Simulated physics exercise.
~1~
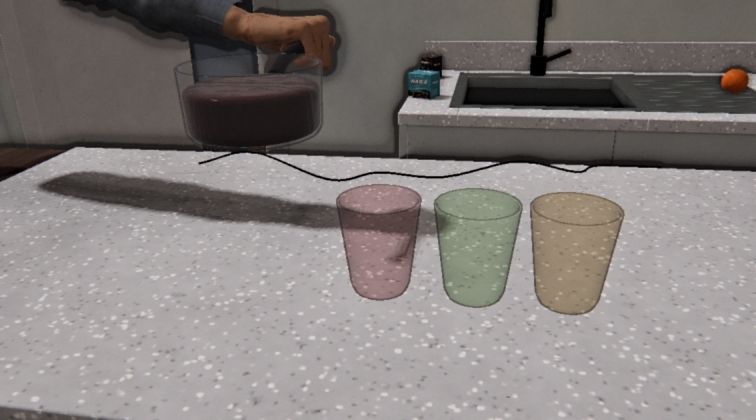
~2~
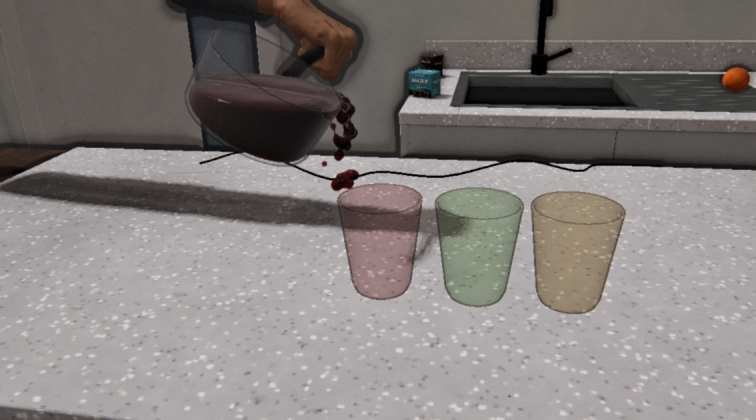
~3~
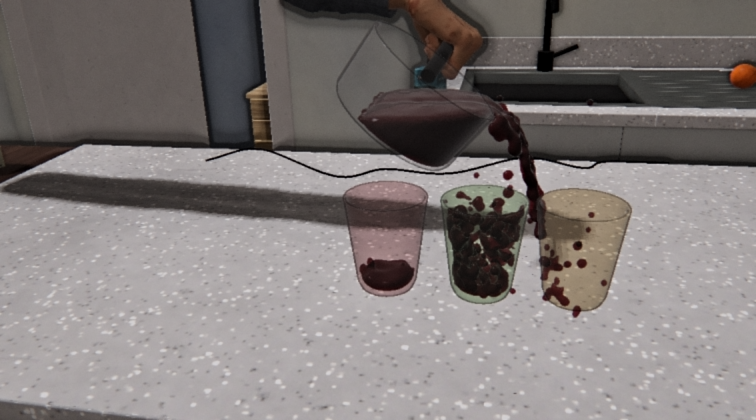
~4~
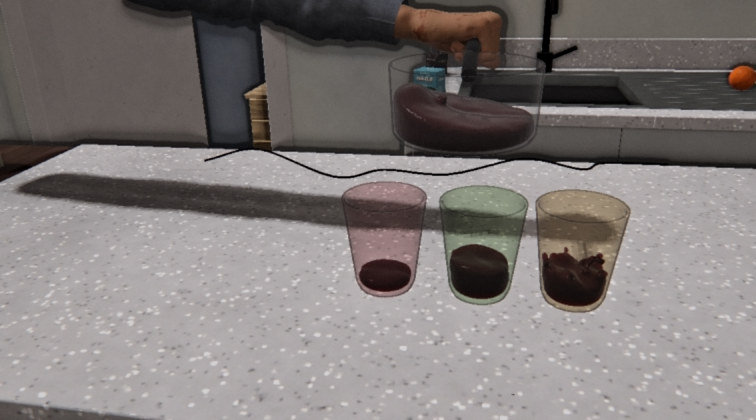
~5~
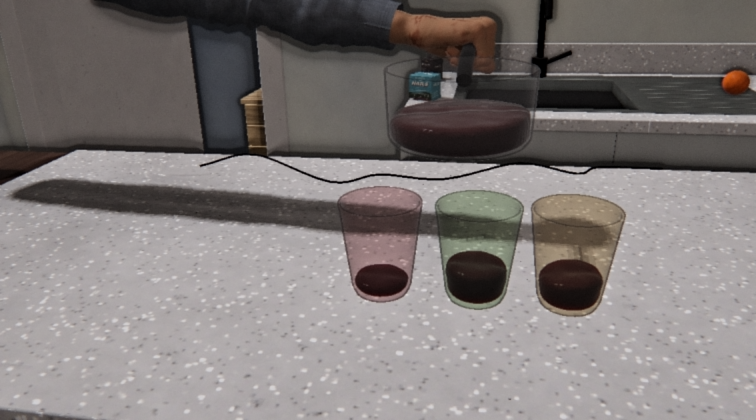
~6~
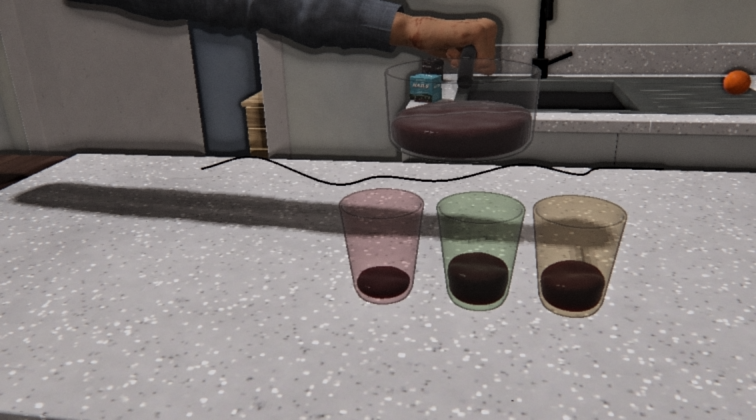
On a speckled counter, a hand pours dark wine rightward from a saucepan into three glasses.
